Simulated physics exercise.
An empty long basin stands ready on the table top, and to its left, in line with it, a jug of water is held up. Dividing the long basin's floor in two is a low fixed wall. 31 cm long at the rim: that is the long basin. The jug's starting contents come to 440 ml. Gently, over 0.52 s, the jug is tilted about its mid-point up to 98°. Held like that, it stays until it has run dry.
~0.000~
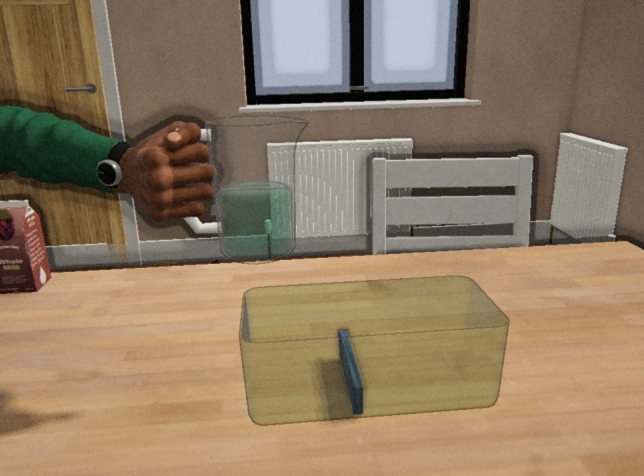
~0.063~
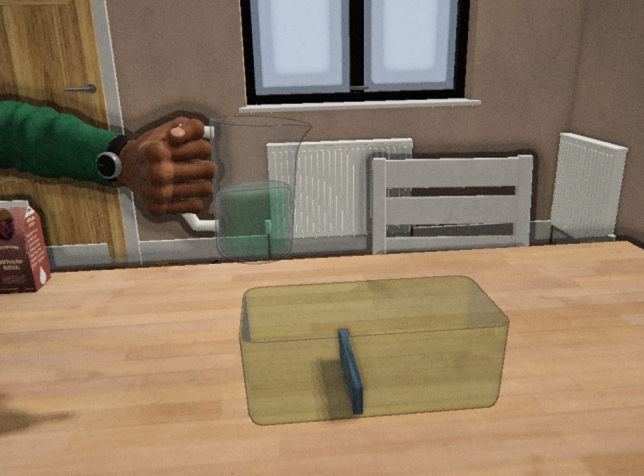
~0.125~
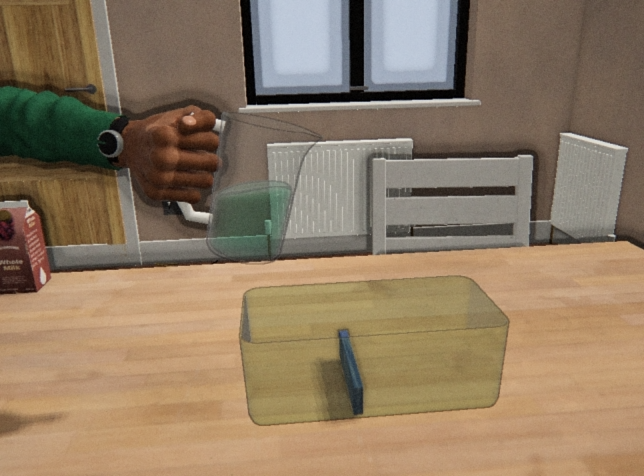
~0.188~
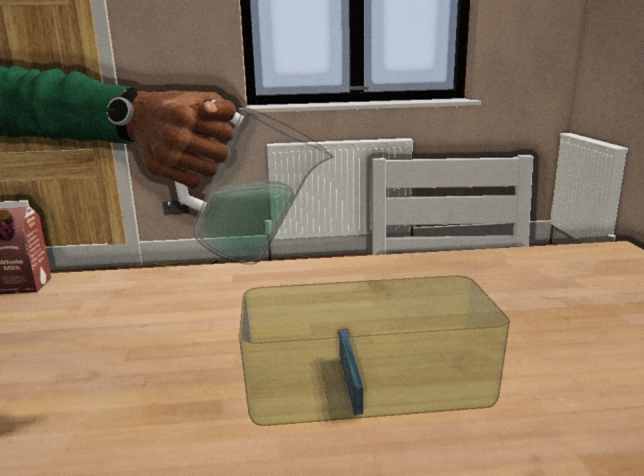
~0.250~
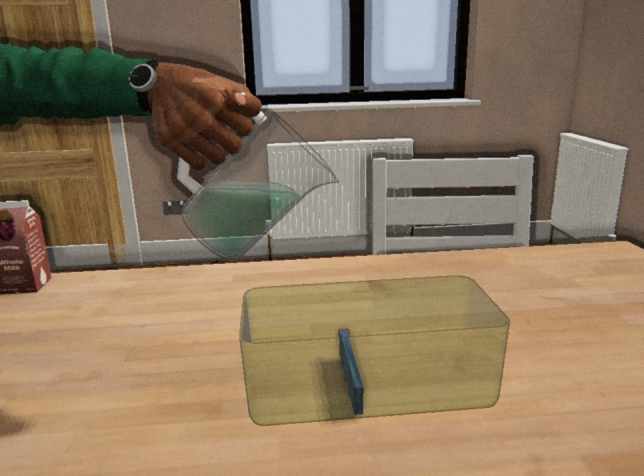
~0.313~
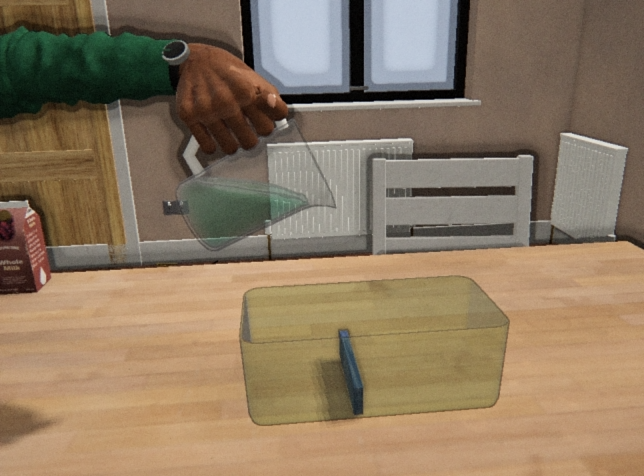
At first, a hand in a green sleeve holds a clear jug of greenish water upright, up and to the left of an empty yellowish basin on a wooden table. The hand then tilts the jug steadily rightward until it leans steeply, the water shifting toward its lip while the basin stays still.
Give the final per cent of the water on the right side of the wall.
The right side ends with about 92 per cent.
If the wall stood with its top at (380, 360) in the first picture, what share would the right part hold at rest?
Estimate: About 70 percent.
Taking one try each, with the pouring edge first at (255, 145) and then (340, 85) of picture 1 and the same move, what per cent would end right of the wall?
It comes to 20 per cent, and then 85 per cent.
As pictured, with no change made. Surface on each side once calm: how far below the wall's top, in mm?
The left comes to roughly 38 mm and the right to roughly 24 mm.
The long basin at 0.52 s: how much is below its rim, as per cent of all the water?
Close to 3 in a hundred.
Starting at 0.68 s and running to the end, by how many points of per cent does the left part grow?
5 %.
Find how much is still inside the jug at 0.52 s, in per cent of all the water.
76 %.
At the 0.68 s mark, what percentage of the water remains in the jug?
36 per cent or so.
By 0.52 s the tilt is 98° and 77 per cent is still to pour, 0 is left of the wall and 3 right of it.
By 0.68 s the tilt is 98° and 35 per cent is still to pour, 0 is left of the wall and 38 right of it.
By 0.84 s the tilt is 98° and 15 per cent is still to pour, 1 is left of the wall and 71 right of it.
By 1.02 s the tilt is 98° and 5 per cent is still to pour, 4 is left of the wall and 84 right of it.
At rest 5 per cent lies left of the wall, 92 right of it and 3 outside.
